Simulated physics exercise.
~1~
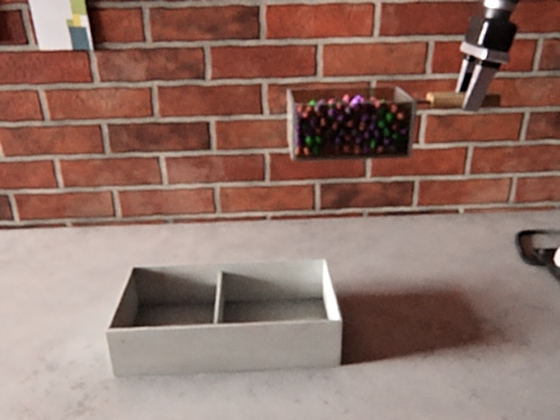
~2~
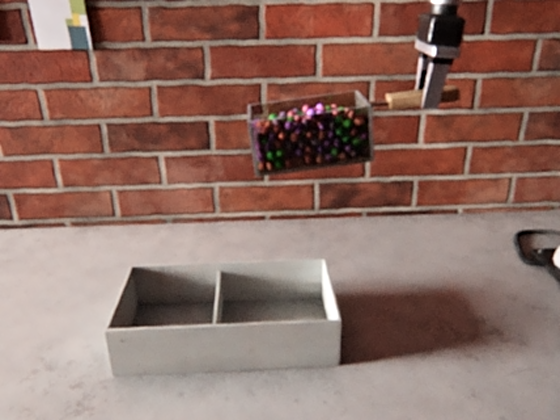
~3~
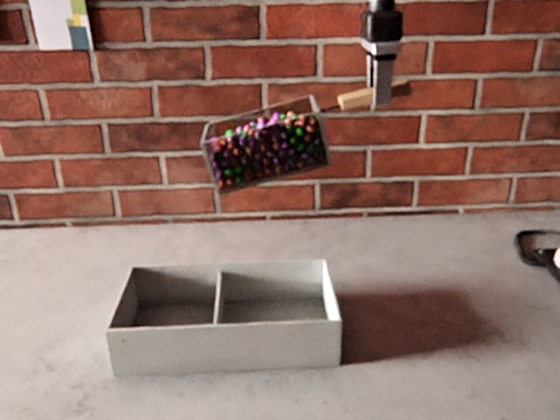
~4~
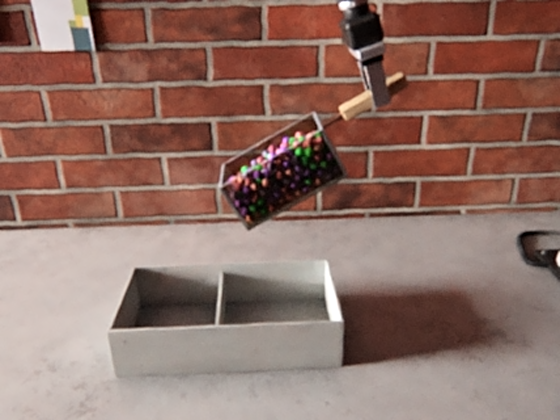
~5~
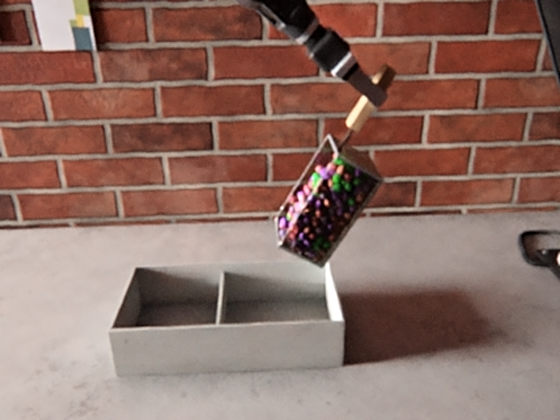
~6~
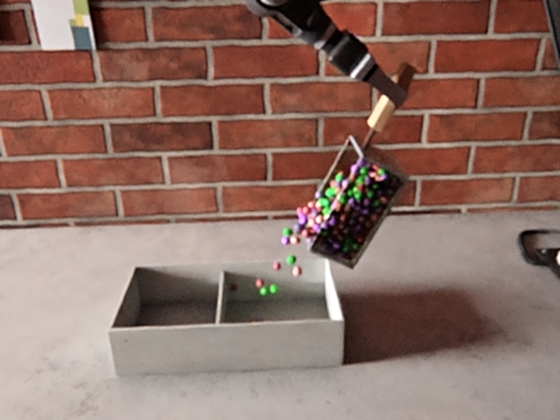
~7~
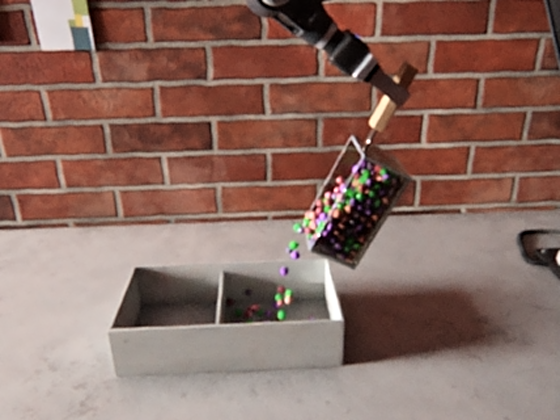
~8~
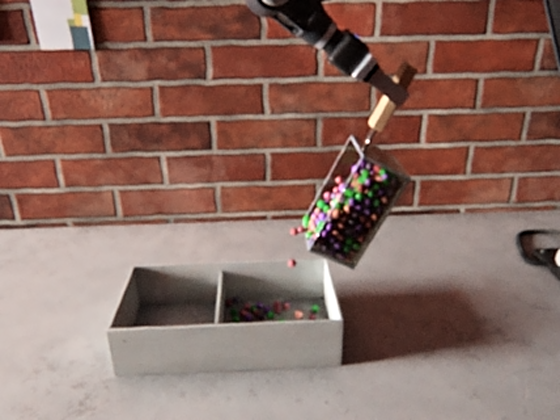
In this clip, a robot arm holding a box of colourful round sweets moves it left above a divided grey crate, then swings it back right while tipping it steeply, spilling some into the crate's right-hand compartment, with most still in the tilted box at the end.
